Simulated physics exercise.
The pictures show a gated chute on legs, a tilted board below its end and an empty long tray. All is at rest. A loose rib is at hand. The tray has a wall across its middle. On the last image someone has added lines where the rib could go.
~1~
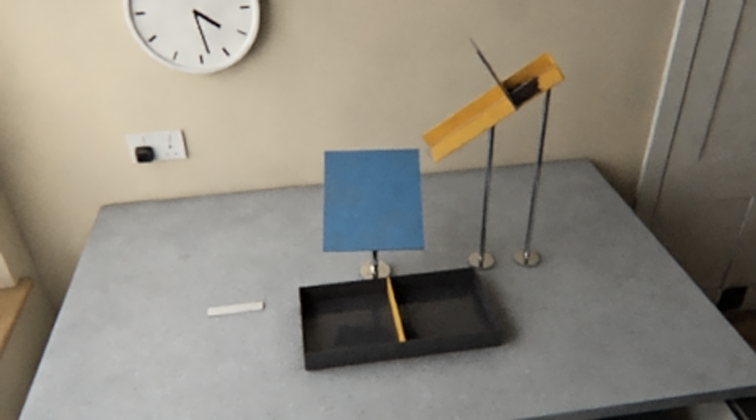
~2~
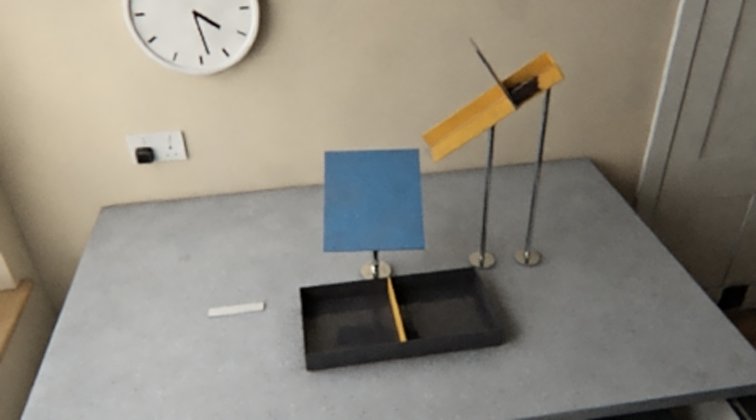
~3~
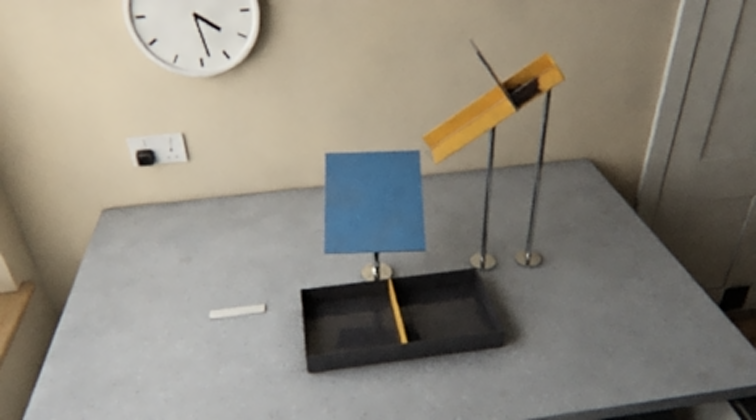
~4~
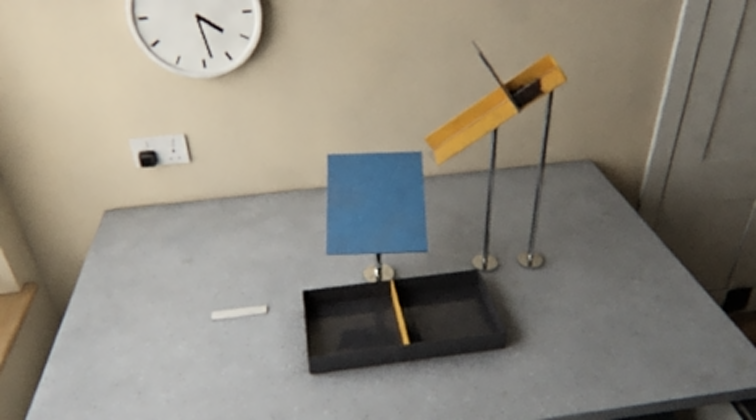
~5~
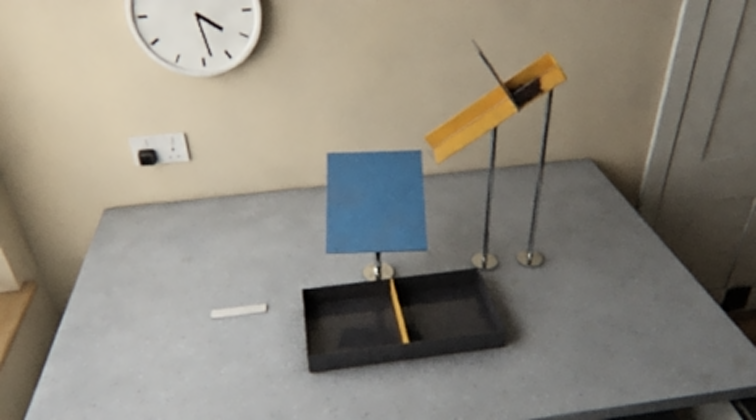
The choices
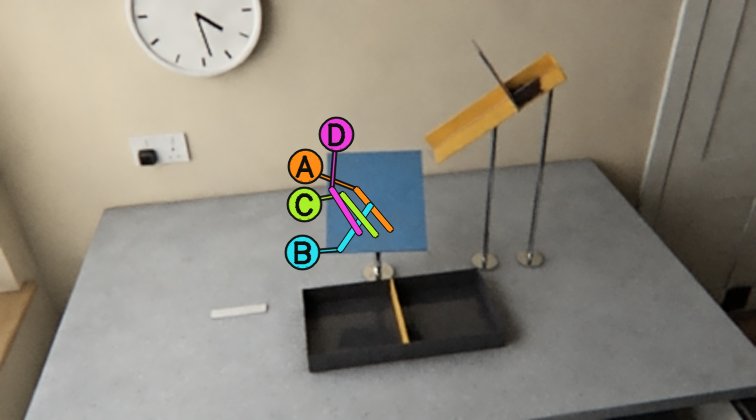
Nothing moves on the grey tabletop except for a very slight drift of the whole view, as the camera, looking down from in front, shifts a touch. A yellow chute holding something dark behind a thin gate slopes down to the left on two thin legs at right, with a tilted blue board on a stand at centre. In front sits an empty black tray with a yellow divider, a small whitish strip lying to its left, and a clock and socket are on the beige wall behind.
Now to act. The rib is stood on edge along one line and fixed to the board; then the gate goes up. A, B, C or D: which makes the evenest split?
C beats the others.
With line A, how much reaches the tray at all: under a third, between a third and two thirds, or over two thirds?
It is over two thirds.
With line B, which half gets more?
More lands on the left.
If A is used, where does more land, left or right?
Right.
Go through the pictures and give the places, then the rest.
Load behind the gate at (519, 92), allspice berries; lip of the chute at (433, 156), sloping gently, in the first frame.
Middle of the board at (373, 198), tilted fairly steeply; middle of its low edge at (374, 250); of its high edge at (372, 150), in the second frame.
Front corners of the tray at (306, 357) and (504, 330); front end of its middle wall at (407, 343), in the third frame.
Middle of the load at (522, 94); lip at (436, 159), in the fourth frame.
Middle of the load at (522, 92); lip at (436, 157), in the fifth frame.
On the marked copy, line A from (356, 189) to (390, 229); line B from (370, 205) to (340, 249); line C from (342, 194) to (375, 234); line D from (331, 189) to (359, 232).
Choosing A, of what is caught, a small part in the left half, nearly all in the right.
Choosing B, of what is caught, nearly all in the left half, a small part in the right.
Choosing C, of what is caught, about a third in the left half, about two thirds in the right.
Choosing D, of what is caught, nearly all in the left half, a small part in the right.
